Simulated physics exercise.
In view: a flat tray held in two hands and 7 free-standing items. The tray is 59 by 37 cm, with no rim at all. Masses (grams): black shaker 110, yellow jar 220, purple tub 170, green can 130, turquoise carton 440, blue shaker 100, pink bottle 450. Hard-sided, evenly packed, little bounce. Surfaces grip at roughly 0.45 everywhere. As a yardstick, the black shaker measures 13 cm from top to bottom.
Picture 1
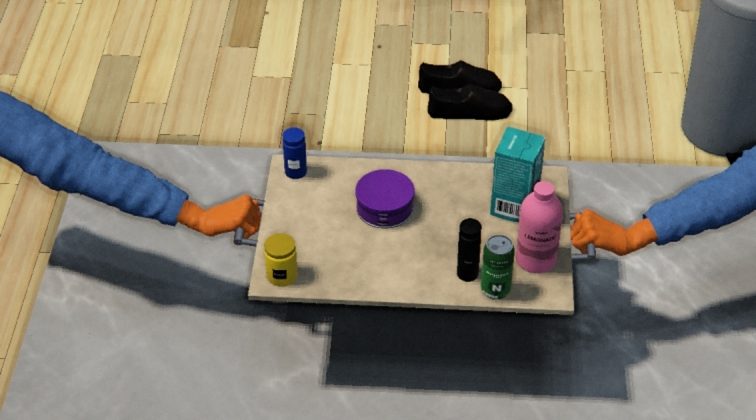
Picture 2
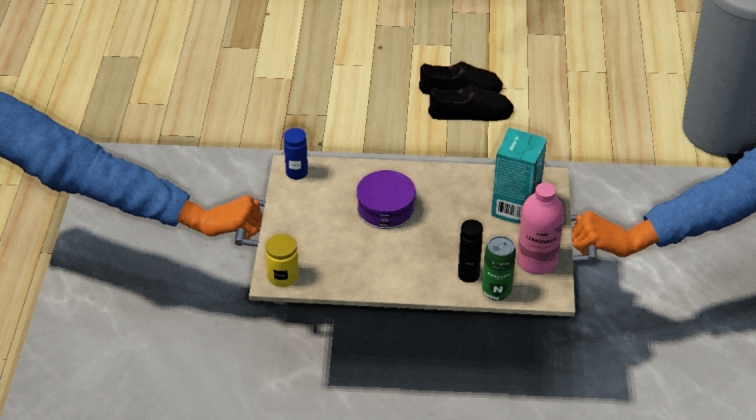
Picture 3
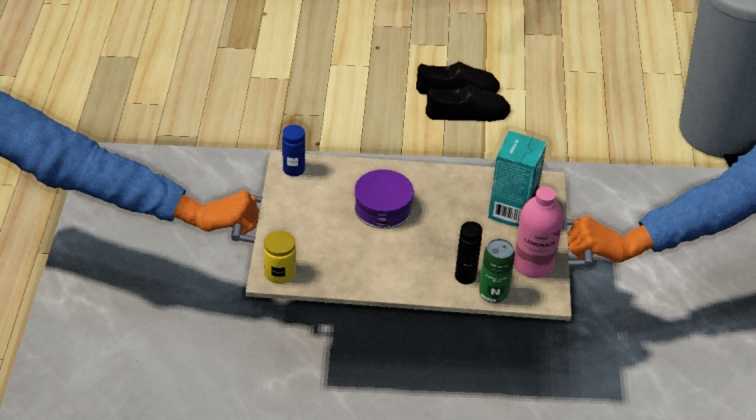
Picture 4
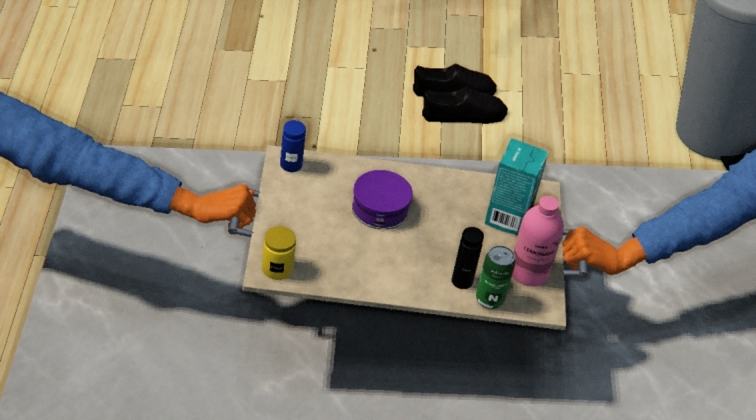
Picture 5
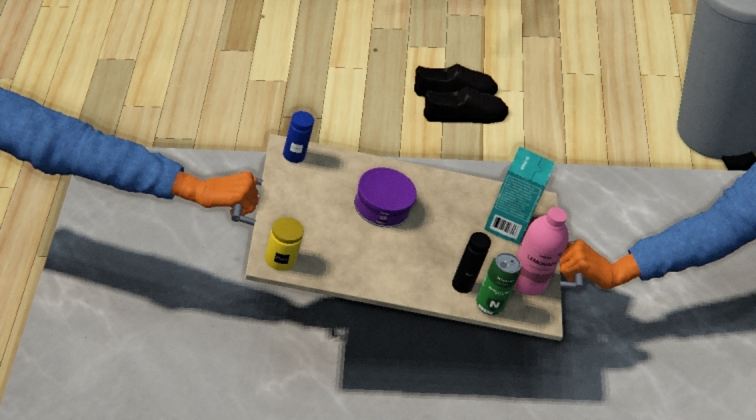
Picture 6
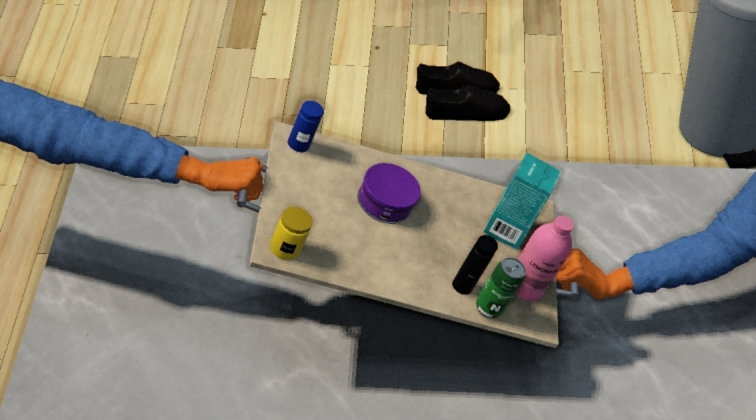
Two orange-gloved hands held a tray of seven bottles, jars and other containers level, then steadily tilted it down to the right, while the items leaned with it and kept their places on top.
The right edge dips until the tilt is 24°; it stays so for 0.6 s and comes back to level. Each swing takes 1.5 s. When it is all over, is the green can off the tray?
The green can comes off the tray.
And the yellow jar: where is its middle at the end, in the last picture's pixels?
Around (280, 261).
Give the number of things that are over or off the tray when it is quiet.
4 of them.
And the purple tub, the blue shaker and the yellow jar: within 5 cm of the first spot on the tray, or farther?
The purple tub holds its spot; the blue shaker ends elsewhere; the yellow jar keeps its place.
Then, 0.70 s past the last view, tray at 24°, right edge down; green can and pink bottle now off the tray; black shaker on its side; blue shaker tipped 46° against what carries it.
Then, 1.10 s past the last view, tray at 24°, right edge down; black shaker now off the tray; blue shaker on its side; turquoise carton shifted 3 cm.
Then, 1.90 s past the last view, tray at 10°, right edge down; blue shaker on its side; turquoise carton shifted 7 cm.
Finally, off the tray, black shaker, green can and pink bottle; on their side or leaning hard on the tray, blue shaker; not toppled but over 5 cm from the start, turquoise carton; the other 2 still in place (within 5 cm).
